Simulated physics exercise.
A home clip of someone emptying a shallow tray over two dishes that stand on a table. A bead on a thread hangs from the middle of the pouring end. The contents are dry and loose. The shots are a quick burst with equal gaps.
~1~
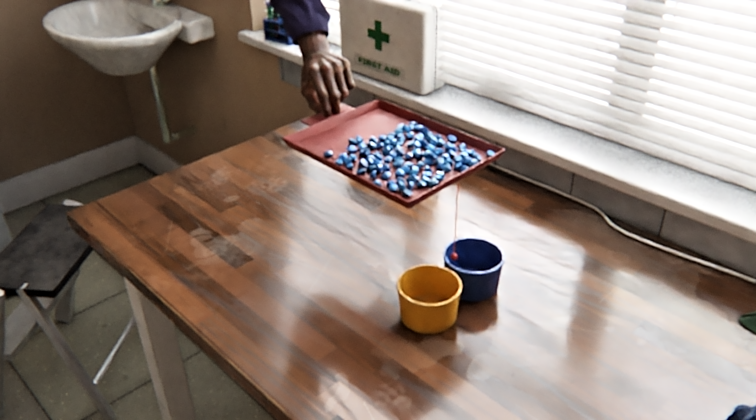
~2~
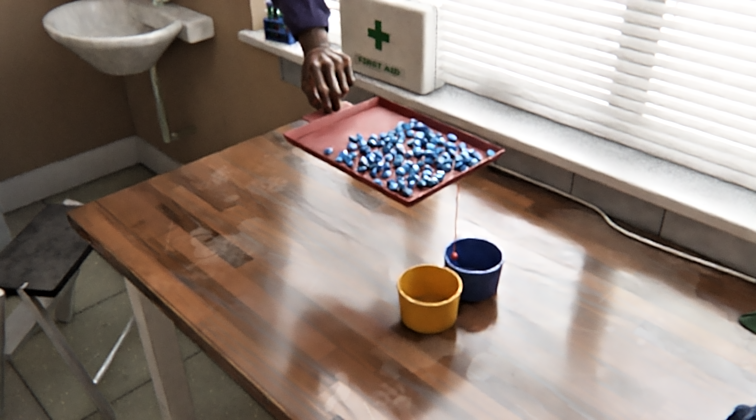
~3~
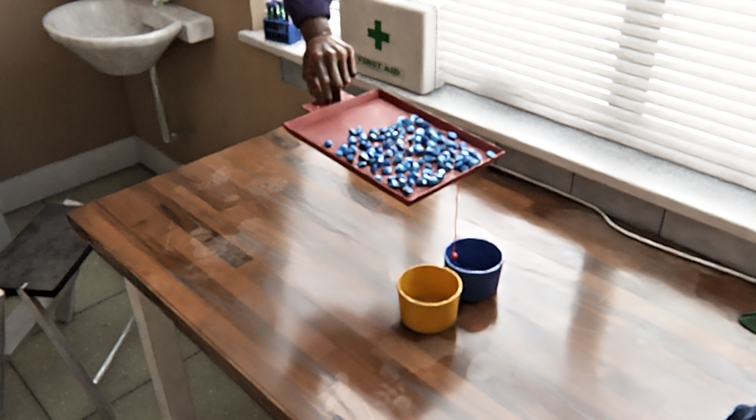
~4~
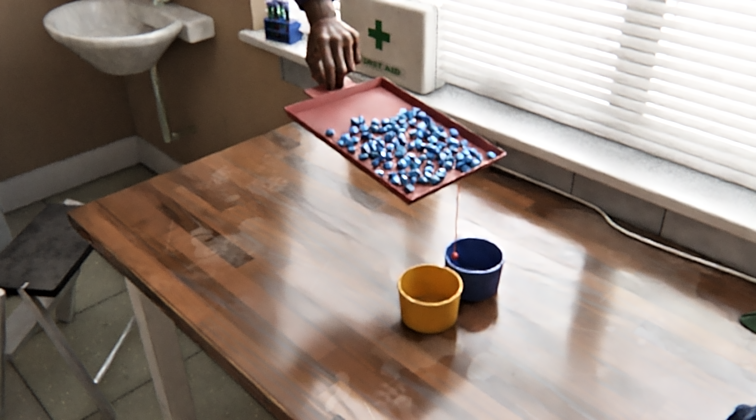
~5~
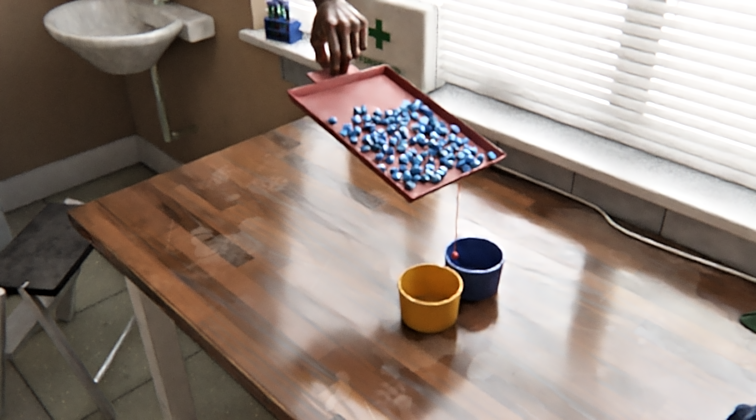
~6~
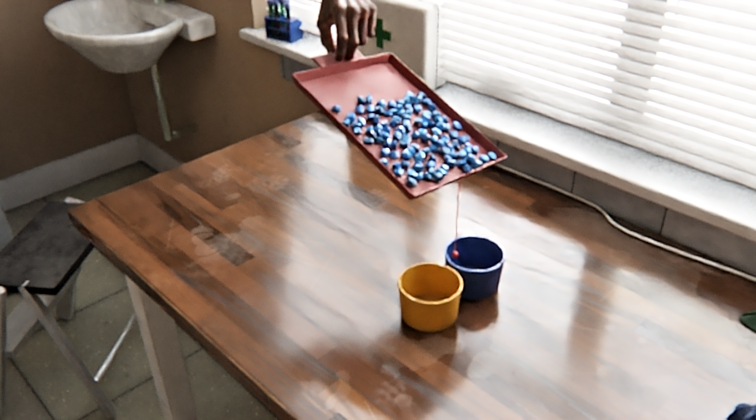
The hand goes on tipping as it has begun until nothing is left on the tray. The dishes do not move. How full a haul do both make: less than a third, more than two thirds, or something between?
Caught overall: Less than a third.
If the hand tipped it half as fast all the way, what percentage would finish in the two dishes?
About 20 per cent.
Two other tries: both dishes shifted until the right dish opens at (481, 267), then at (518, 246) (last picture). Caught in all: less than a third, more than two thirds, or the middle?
In turn: One to two thirds; beyond two thirds.
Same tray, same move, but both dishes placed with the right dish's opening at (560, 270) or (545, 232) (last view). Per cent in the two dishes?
Near 0 % and 50 %.
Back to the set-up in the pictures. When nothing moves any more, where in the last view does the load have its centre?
Near (507, 291).
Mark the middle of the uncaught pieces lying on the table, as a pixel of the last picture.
At about (523, 289).
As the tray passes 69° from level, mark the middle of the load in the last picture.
Near (477, 162).
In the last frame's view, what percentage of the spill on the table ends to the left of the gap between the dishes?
Roughly 0 in a hundred.
Shortly afterwards, tray tipped steeply; the bulk on the tray; near a quarter in the air.
Next, tray tipped past a quarter turn; near a quarter in the right dish; near two thirds outside both; a little in the air.
Some moments later, tray tipped past a quarter turn; near a quarter in the right dish; the bulk outside both.
In the end, tray tipped past a quarter turn; none at all in the left dish; near a quarter in the right dish; the bulk outside both.
